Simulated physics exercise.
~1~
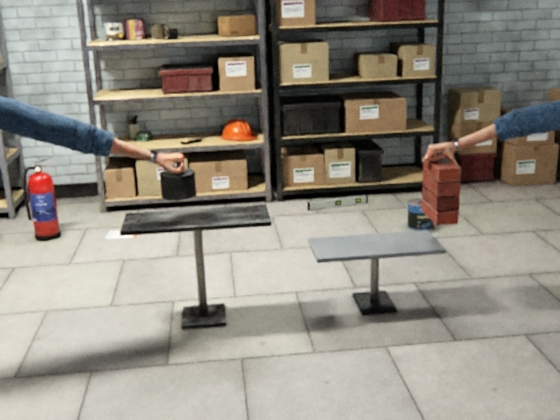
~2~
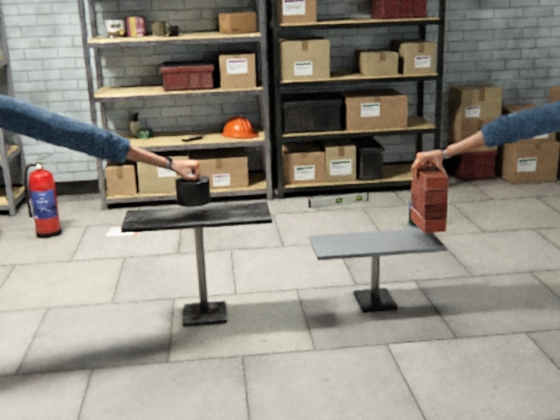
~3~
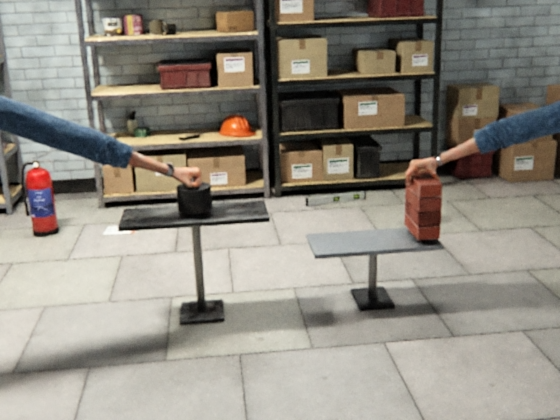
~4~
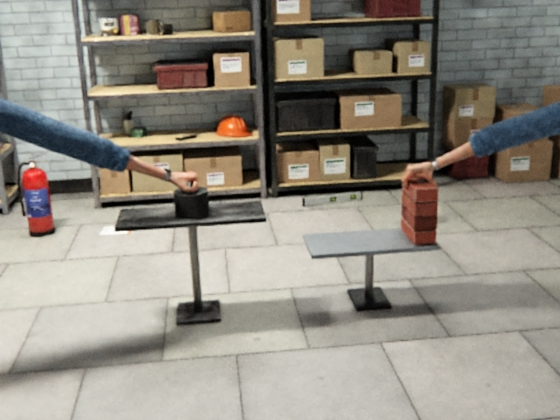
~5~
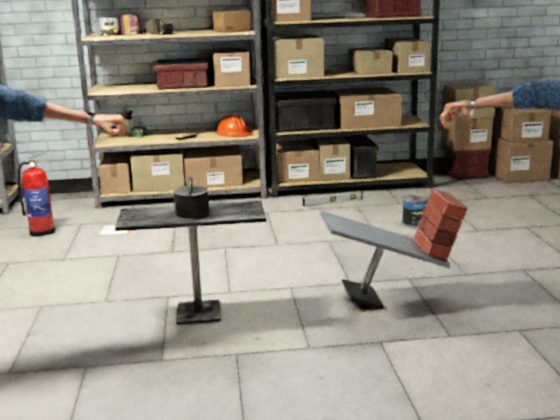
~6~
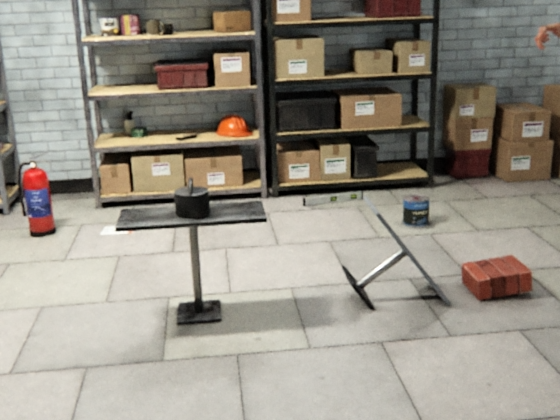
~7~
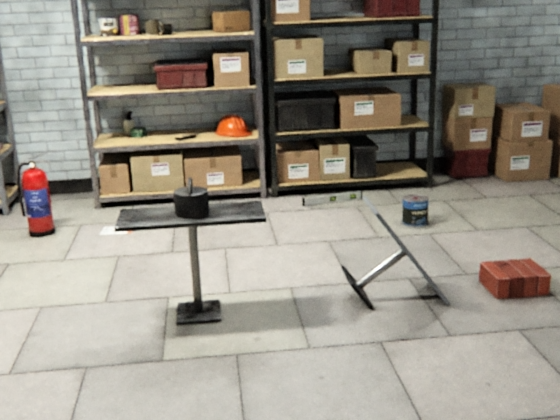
In a storeroom with a pale brick wall and a tiled floor, seen from the front by a slightly swaying camera, shelves of cardboard boxes stand behind a black side table on the left and a grey stand on the right. Two arms in blue sleeves reach in from either side, lowering a dark round object onto the black table and a stack of red bricks onto the grey stand's right end. Both hands let go and draw back. The grey stand tips to the right, and the bricks fall to the floor. The stand ends toppled, with the bricks lying beside it, while the black table stays upright with its object on top.
